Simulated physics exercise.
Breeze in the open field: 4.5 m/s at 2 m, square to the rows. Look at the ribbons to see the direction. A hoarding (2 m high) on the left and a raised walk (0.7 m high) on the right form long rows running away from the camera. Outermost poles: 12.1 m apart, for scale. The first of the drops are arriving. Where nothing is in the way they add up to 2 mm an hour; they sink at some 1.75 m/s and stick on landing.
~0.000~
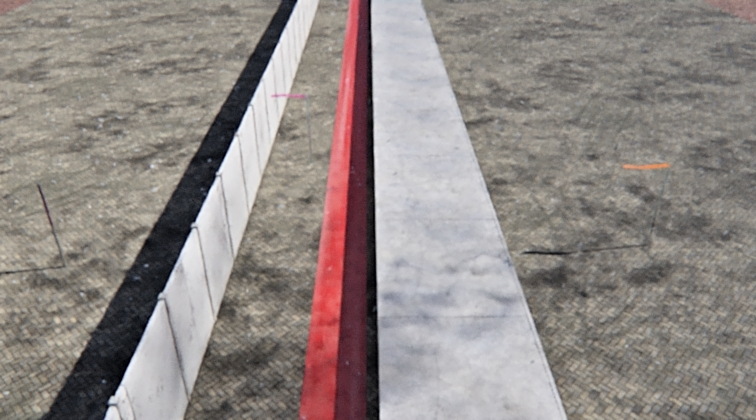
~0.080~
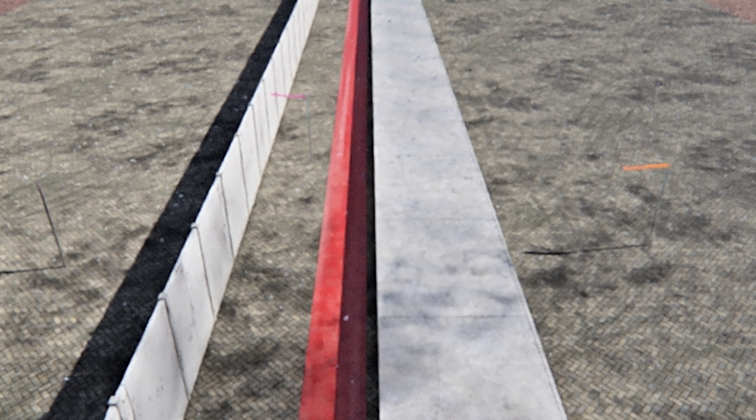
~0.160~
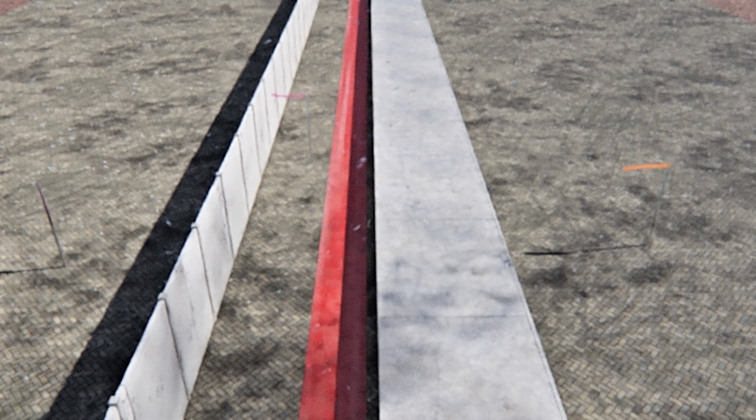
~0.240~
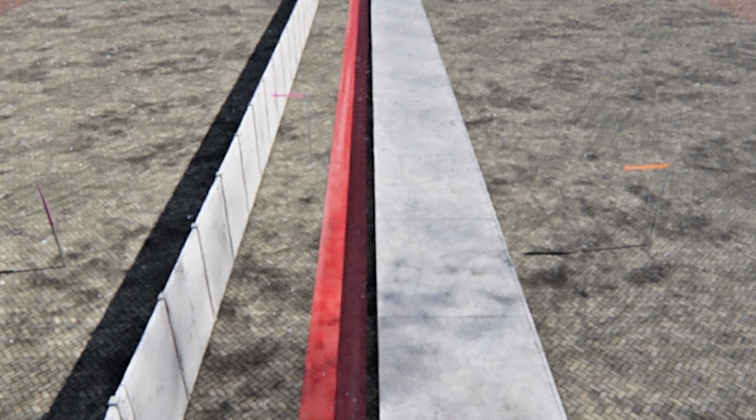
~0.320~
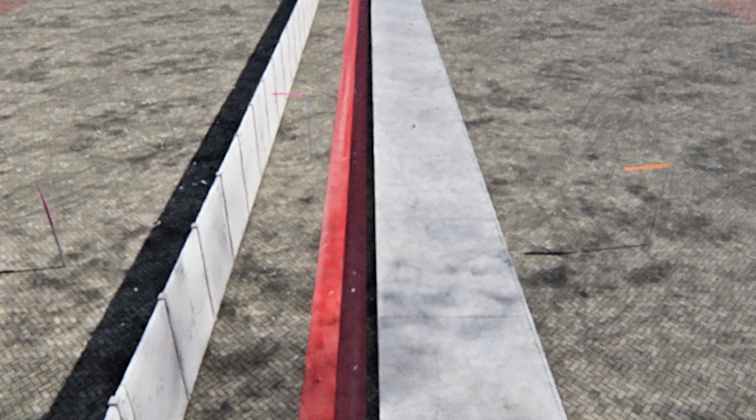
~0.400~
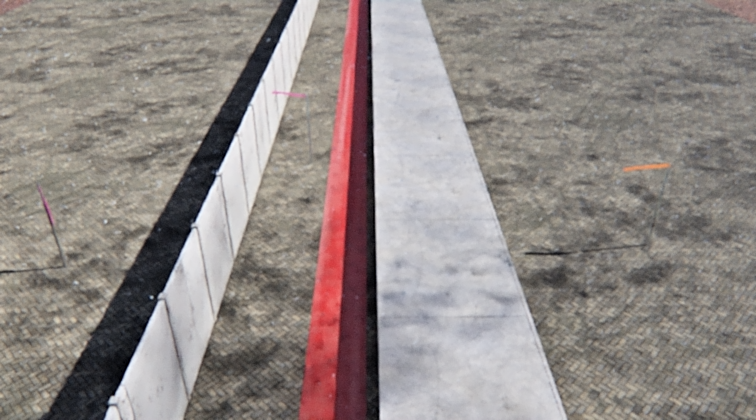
In this clip, a white hoarding, a red barrier and a pale raised walk run away over grey ground; pink and orange ribbons stay stretched leftward on thin poles, barely shifting, while tiny pale drops flick past the rows.
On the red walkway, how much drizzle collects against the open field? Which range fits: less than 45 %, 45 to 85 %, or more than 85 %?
That spot gets over 85 % of the open amount.
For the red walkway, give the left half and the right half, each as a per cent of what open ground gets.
Roughly 100 percent on the left and roughly 95 percent on the right.
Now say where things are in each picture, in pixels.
The first picture shows the left ribbon ends at (52, 225), hanging almost straight.
The second picture shows the right ribbon ends at (624, 168), leaning 85 degrees to the left and the red one passes (343, 245).
The third picture shows the inner ribbon ends at (271, 94), leaning 95 degrees to the left, above the rows the drops slant 75 degrees from upright, towards the left and the top of the hoarding crosses (239, 131).
The fourth picture shows the red one passes (347, 188).
The fifth picture shows the right ribbon ends at (625, 169), leaning 85 degrees to the left and above the rows the drops slant 75 degrees from upright, towards the left.
The sixth picture shows the inner ribbon ends at (271, 93), leaning 95 degrees to the left and the top of the raised walk crosses (430, 182).
After 10 minutes open ground has 0.3 mm and the red walkway 0.3 mm.
After 30 minutes open ground has 1.0 mm and the red walkway 1.0 mm.
After 60 minutes open ground has 2.0 mm and the red walkway 1.9 mm, so the red walkway has 97 % of the open amount; the left half of it has 100 %, the right half 93 %.
